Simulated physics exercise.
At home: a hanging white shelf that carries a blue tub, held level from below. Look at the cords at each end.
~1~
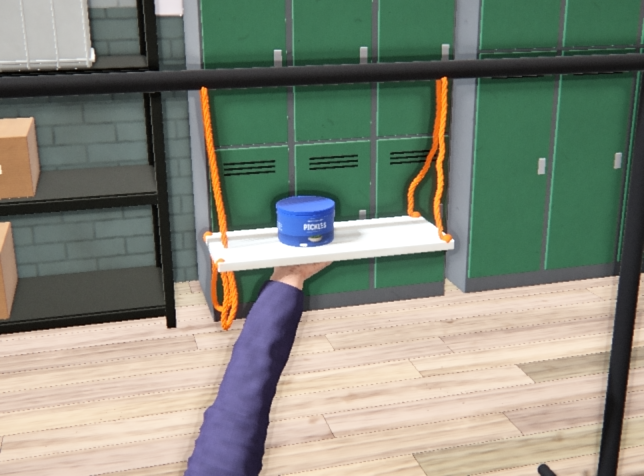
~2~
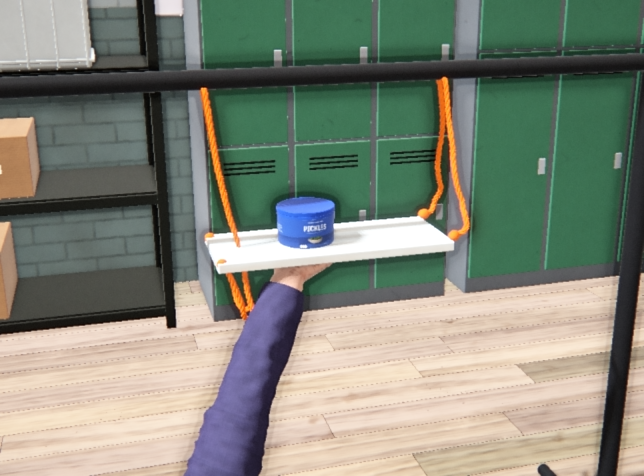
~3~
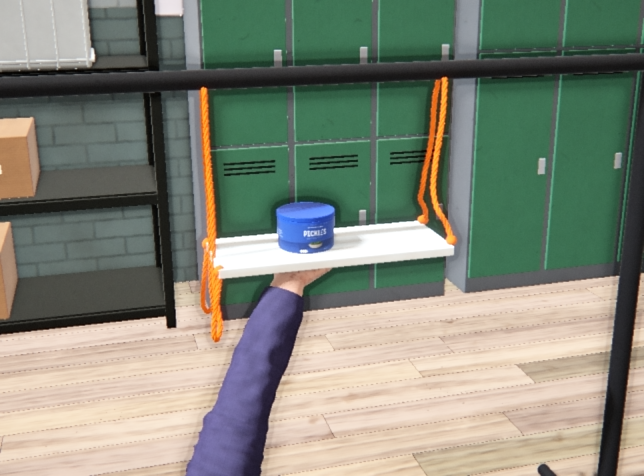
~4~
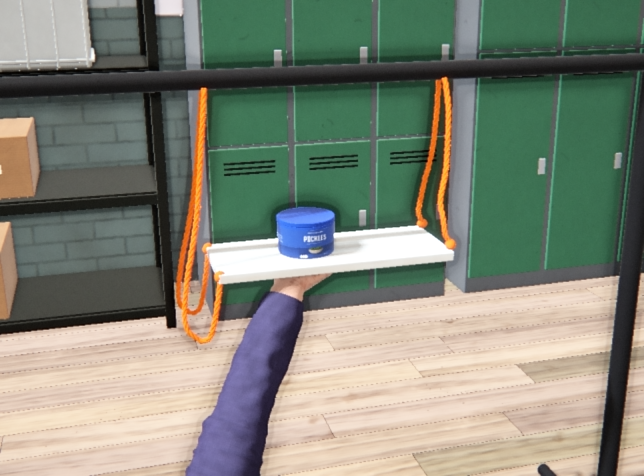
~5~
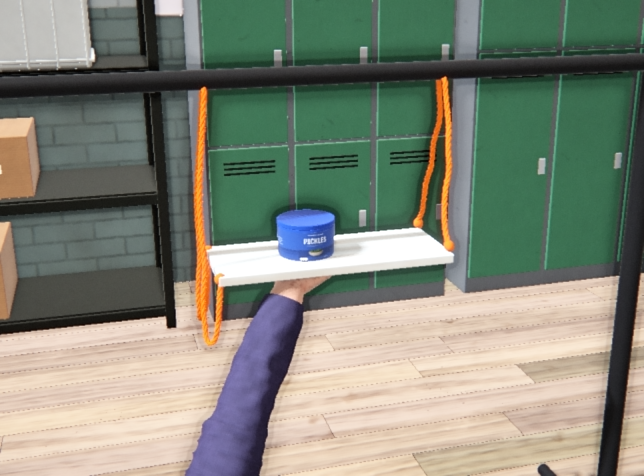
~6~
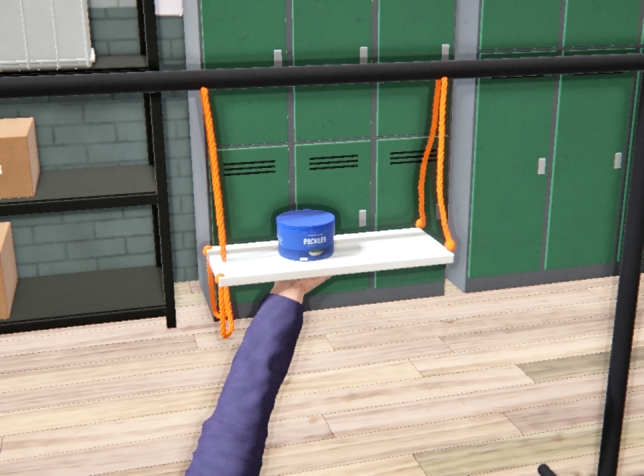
An arm in a purple sleeve reaches up from the bottom of a room with a pale wooden floor, seen from slightly above by a still camera. Its hand supports a white hanging shelf carrying a blue tub, with orange cords at both ends, green lockers behind and dark shelving at left. The hand, shelf and tub sink slightly, then stay nearly still, while the slack left cords swing in loops and the right cords sway less.
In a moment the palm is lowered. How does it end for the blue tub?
Outcome: The blue tub falls from the left end.
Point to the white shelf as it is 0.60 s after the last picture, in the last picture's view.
Near (355, 309).
Then, 0.60 s on from there, board tipped 37° down to the left; tub falling near (131, 413).
Then, 1.22 s on from there, board tipped 41° down to the left; tub on the floor.
In the end, board tipped 40° down to the left; tub on the floor. The blue tub drops leftwards.
